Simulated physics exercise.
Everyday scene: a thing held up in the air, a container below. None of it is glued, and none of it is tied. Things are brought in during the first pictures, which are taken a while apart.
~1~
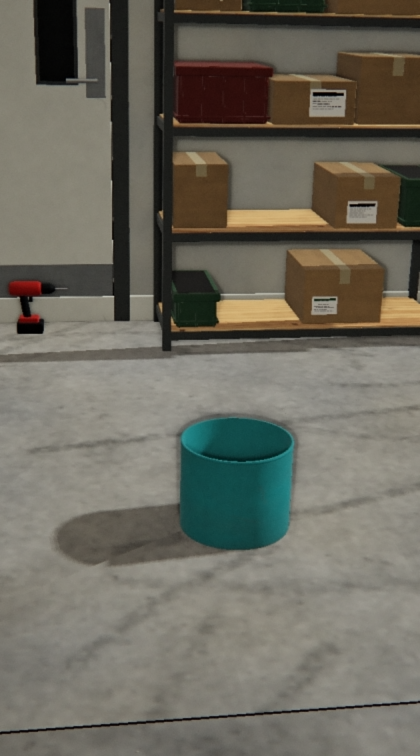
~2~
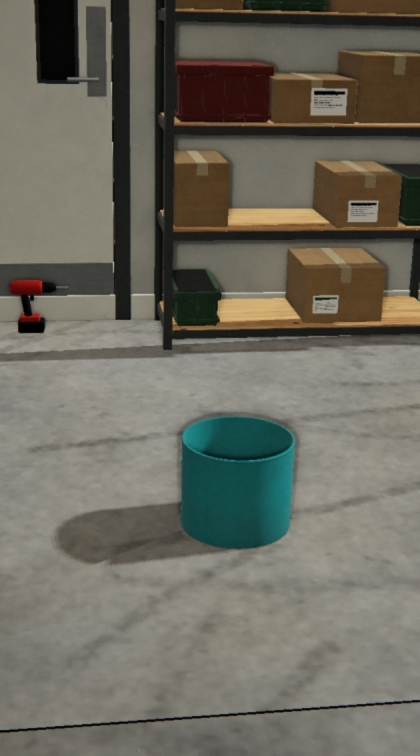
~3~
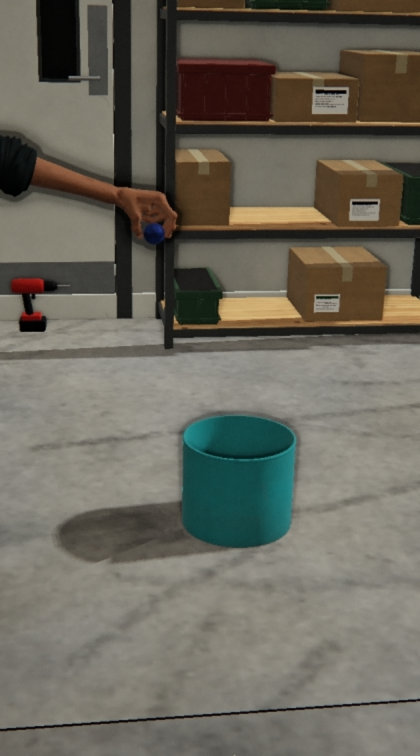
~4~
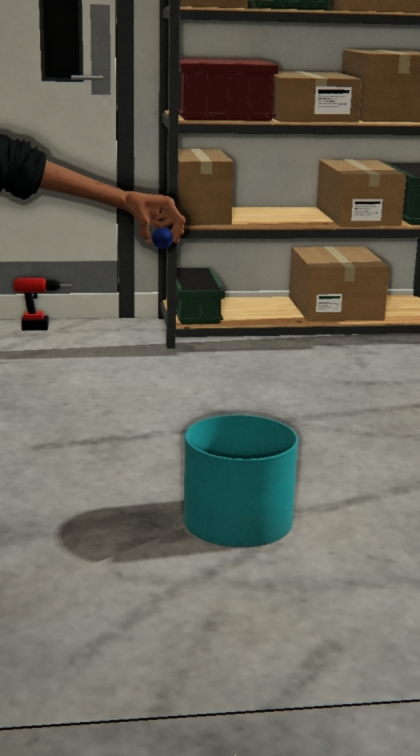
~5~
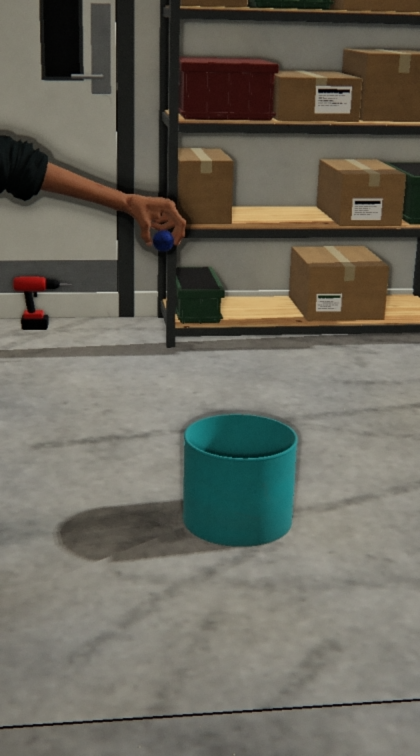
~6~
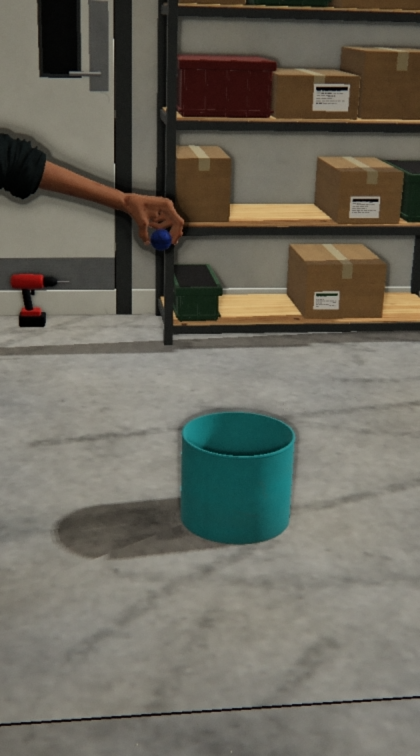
Hand reaching in from the left with a small blue ball, then holding it nearly still above a teal bucket's left side.
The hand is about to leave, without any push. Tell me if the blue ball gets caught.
It fails to get in.
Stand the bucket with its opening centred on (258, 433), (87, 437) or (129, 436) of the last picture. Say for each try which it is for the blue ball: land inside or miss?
In that order, it lands outside; lands outside; drops into the container.
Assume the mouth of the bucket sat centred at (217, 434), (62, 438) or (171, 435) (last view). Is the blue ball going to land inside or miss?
Trial 1: It finishes off target. Trial 2: It finishes off target. Trial 3: It finishes in the opening.
Then, 0.22 s after the last picture, blue ball falling near (160, 304).
Then, 0.38 s after the last picture, blue ball falling near (159, 455).
Then, 0.54 s after the last picture, blue ball down below near (158, 487).
At rest, the blue ball falls beside it, near (158, 512).
